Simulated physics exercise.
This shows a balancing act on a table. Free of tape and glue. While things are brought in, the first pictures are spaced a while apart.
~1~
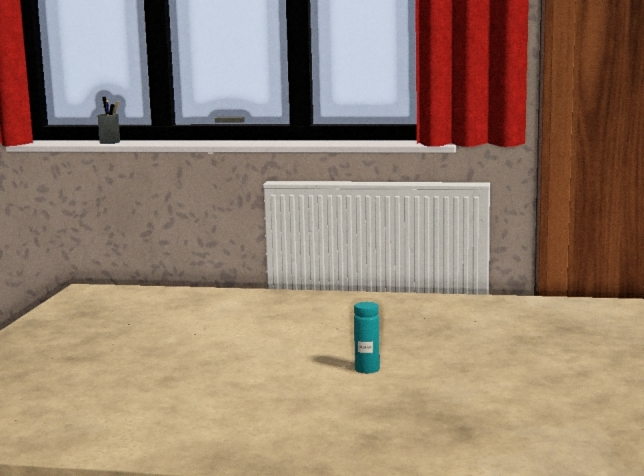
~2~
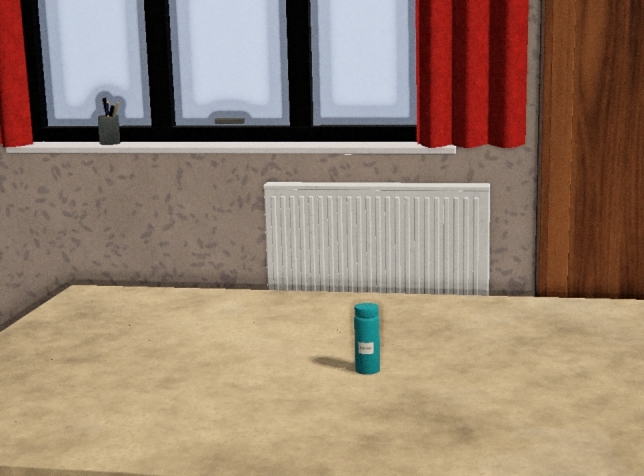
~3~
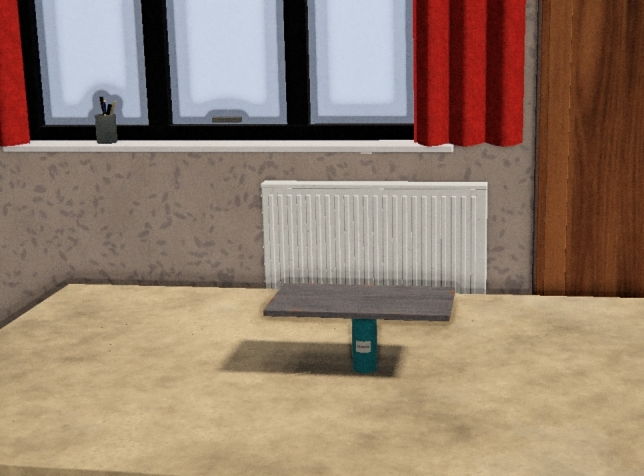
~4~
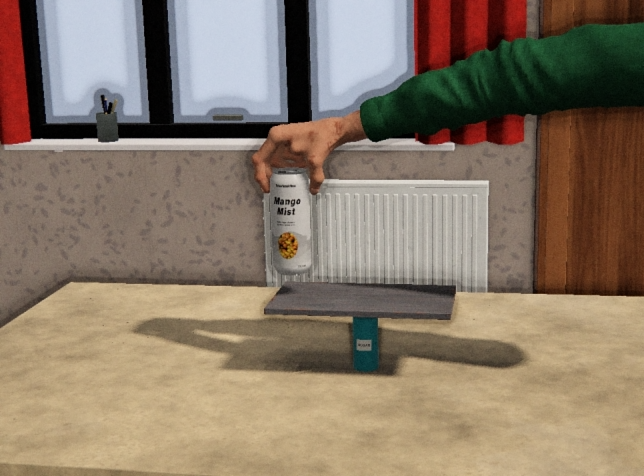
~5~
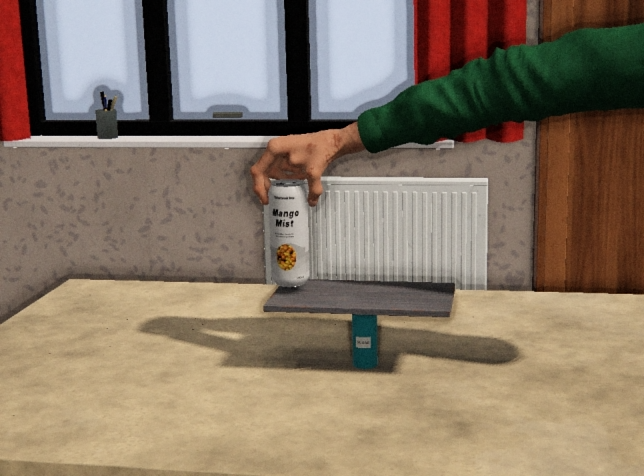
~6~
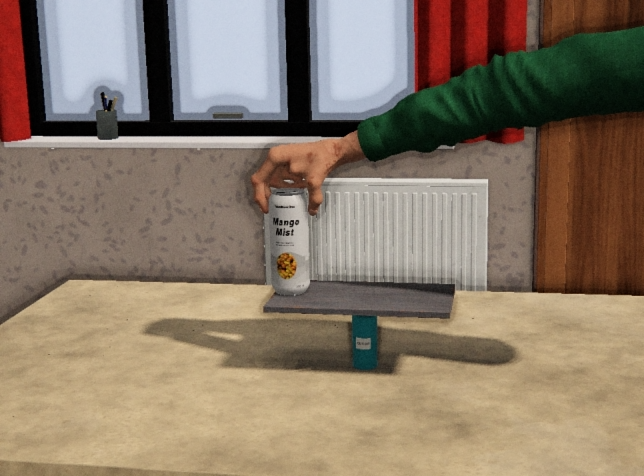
The footage shows a turquoise shaker standing on a table, then a gray board resting across its top. A hand in a green sleeve lowers a white can onto the board's left end and keeps hold of it.
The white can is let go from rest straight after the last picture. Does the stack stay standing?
No.
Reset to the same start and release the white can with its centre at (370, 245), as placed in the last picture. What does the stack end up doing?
What happens next is that it remains standing.
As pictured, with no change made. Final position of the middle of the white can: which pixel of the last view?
The object ends up somewhere around (226, 340).
Then, 0.30 s after the last picture, white can now fallen; grey board tipped 35° from how it was.
Then, 0.50 s after the last picture, grey board tipped 59° from how it was.
Then, 0.70 s after the last picture, grey board now fallen; turquoise shaker tipped 51° from how it was.
Then, 0.90 s after the last picture, turquoise shaker now fallen.
By the end, fallen, turquoise shaker, white can and grey board. Seen from the same camera at the end, white can near (225, 340). The stack loses its balance.
